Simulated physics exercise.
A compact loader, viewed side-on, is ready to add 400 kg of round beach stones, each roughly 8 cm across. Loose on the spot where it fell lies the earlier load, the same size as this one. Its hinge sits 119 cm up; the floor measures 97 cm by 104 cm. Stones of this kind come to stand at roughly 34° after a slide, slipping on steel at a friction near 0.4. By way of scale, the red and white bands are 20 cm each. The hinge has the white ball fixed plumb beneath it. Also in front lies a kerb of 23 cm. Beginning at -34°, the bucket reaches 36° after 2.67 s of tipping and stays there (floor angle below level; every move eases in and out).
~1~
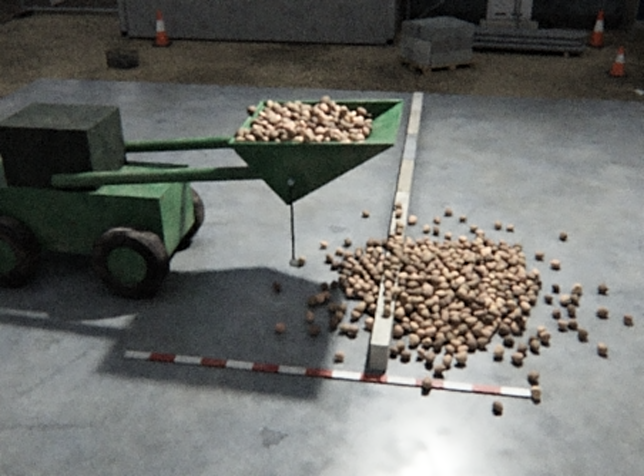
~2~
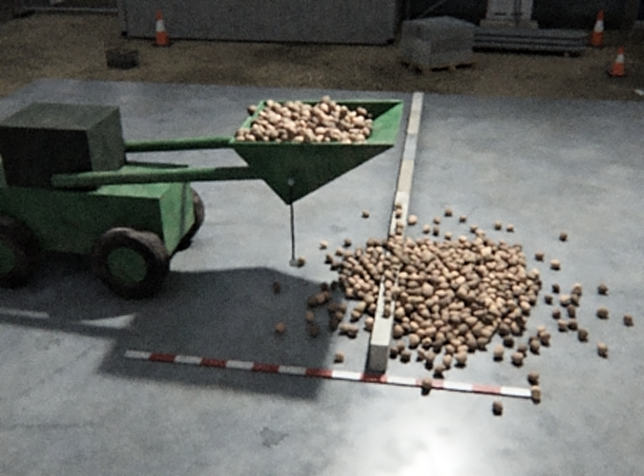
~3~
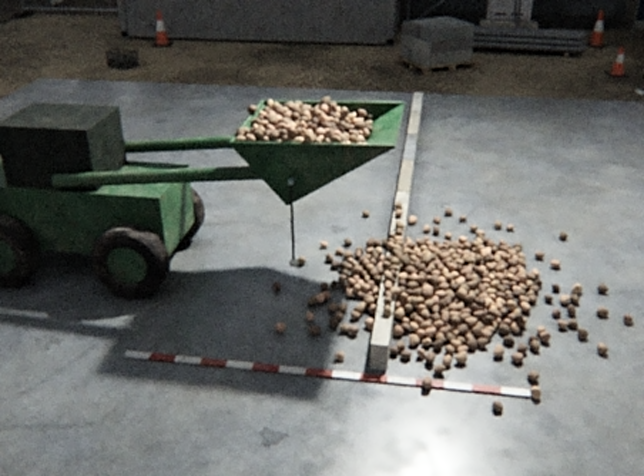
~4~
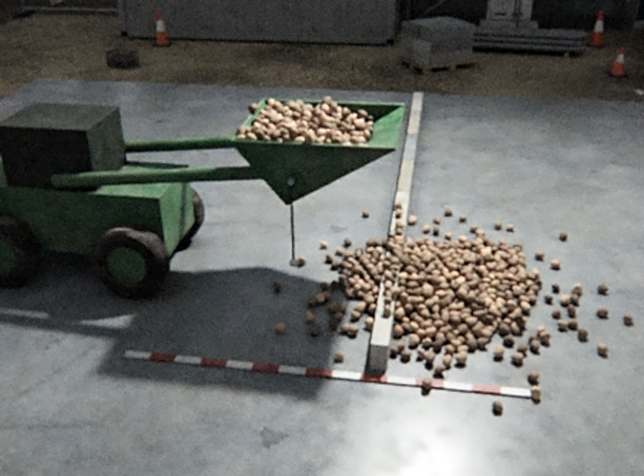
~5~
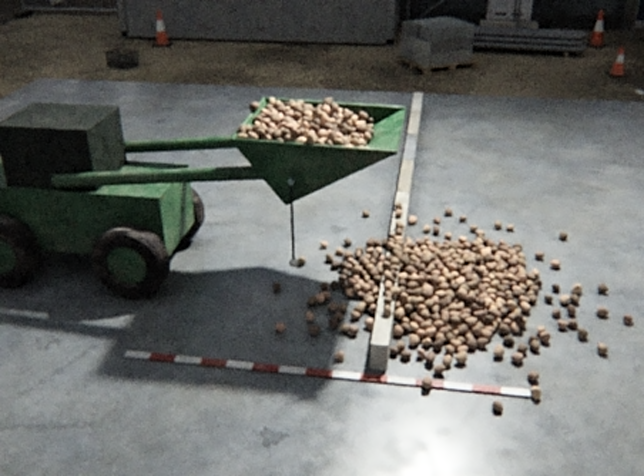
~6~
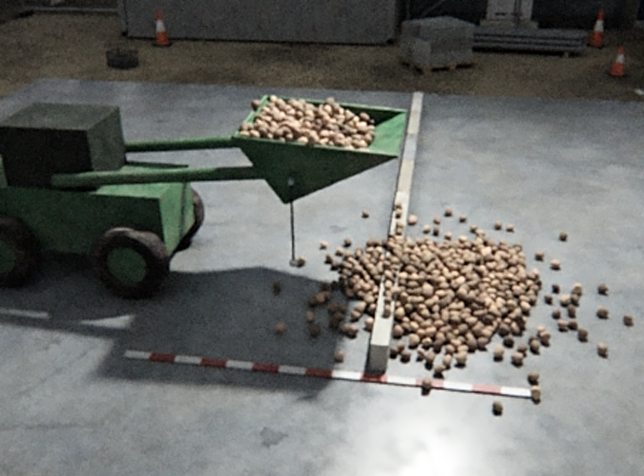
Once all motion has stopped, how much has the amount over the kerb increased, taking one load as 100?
It has increased by some 90 per cent.
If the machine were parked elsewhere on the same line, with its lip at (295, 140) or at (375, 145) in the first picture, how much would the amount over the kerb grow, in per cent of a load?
0 %, then 60 %.
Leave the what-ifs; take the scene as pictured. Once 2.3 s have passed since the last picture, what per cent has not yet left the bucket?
Close to 10 in a hundred is still held.
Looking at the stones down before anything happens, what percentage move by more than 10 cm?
Close to 20 per cent.
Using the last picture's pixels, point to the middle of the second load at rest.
Middle: Approx. (432, 271) px.
Then, 1.5 s after the last picture the floor is at 25°; in per cent of one load, 87 in the bucket, 26 on this side of the kerb, 88 over the kerb; the foremost stones are at (600, 292).
Then, 2.3 s after the last picture the floor is at 36°; in per cent of one load, 11 in the bucket, 35 on this side of the kerb, 153 over the kerb; the foremost stones are at (600, 292).
Then, 2.6 s after the last picture the floor is at 36°; in per cent of one load, 0 in the bucket, 29 on this side of the kerb, 171 over the kerb; the foremost stones are at (600, 292).
Then, 5.2 s after the last picture the floor is at 36°; in per cent of one load, 0 in the bucket, 27 on this side of the kerb, 173 over the kerb; the foremost stones are at (600, 292). Net gain over the kerb, 90.
